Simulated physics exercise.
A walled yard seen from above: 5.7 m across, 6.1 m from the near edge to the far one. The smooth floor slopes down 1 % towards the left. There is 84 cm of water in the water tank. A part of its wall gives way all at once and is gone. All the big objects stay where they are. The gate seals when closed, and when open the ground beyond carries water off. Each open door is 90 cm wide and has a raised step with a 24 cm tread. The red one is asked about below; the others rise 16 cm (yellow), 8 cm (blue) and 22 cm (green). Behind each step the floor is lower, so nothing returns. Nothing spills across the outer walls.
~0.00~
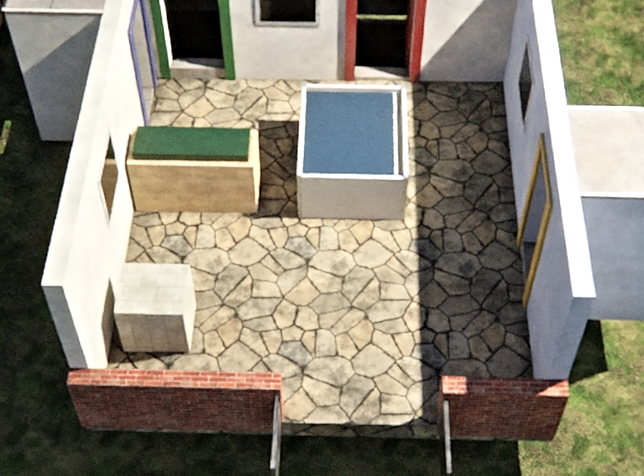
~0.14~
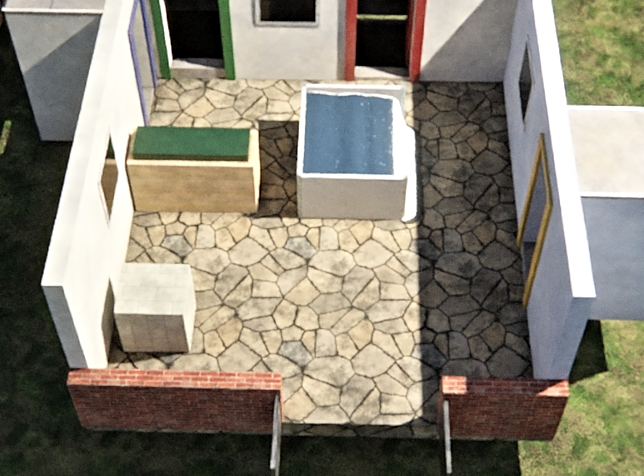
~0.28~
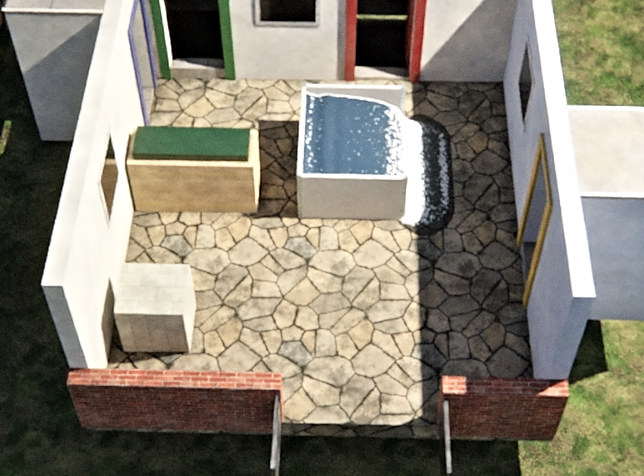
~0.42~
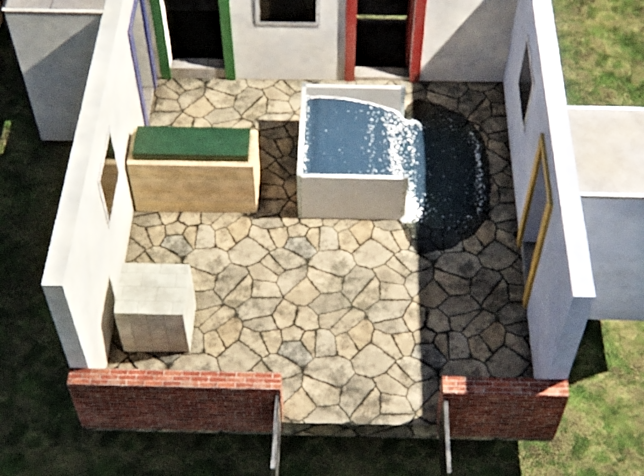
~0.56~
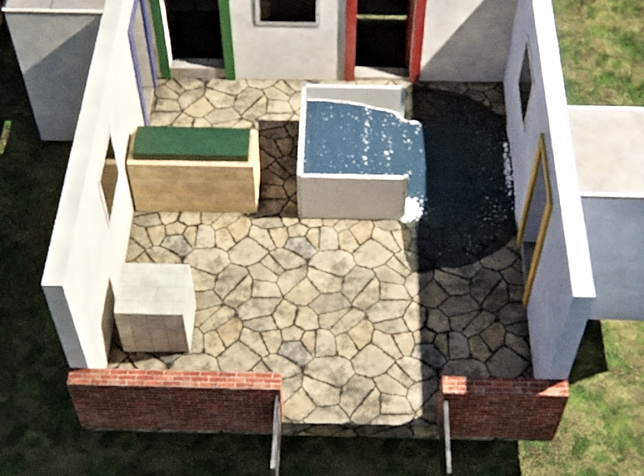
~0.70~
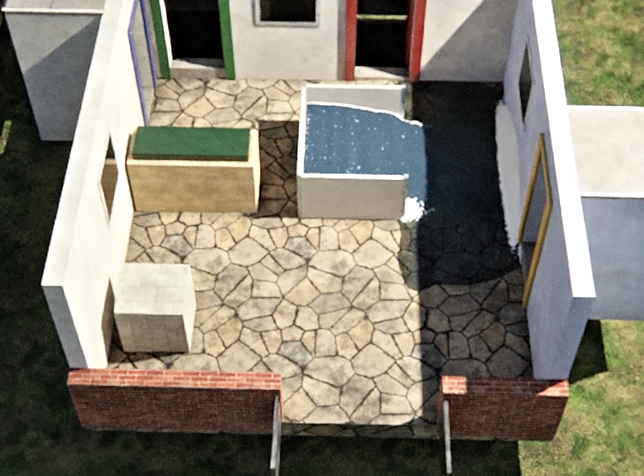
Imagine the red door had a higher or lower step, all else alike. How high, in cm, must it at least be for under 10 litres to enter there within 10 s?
Some 9.5 cm above the ground.
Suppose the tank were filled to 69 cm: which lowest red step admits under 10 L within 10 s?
Some 7.5 cm.
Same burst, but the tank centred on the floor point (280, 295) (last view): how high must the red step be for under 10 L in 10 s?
Then roughly 9.5 cm.
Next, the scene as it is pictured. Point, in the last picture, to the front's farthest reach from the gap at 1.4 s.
Near (526, 374).
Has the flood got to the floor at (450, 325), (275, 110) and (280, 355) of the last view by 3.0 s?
In turn: Under water, wet, not reached.
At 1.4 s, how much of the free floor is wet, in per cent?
About 20 per cent.
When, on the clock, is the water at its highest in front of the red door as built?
Near 3.0 s.
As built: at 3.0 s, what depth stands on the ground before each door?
Depths in cm: Yellow 10, blue 0, green 3, red 12.
After 1.4 s water covers 20 % of the floor, deepest (56 cm) near (497, 88); 2 cm at the red door, 0 litres in over its 7 cm step.
After 3.0 s water covers 55 % of the floor, deepest (24 cm) near (502, 410); 12 cm at the red door, 7 litres in over its 7 cm step.
After 10.0 s water covers 95 % of the floor, deepest (10 cm) near (128, 249); 4 cm at the red door, 27 litres in over its 7 cm step.
At the red door as built, the water arrived by 1.0 s and peaked near 12 cm at 3.0 s.
Run again over the same 10 s with other heights there, 19 litres in over 8 cm, 7 litres over 10.5 cm. The limit of 10 litres is kept from about 9.5 cm up.
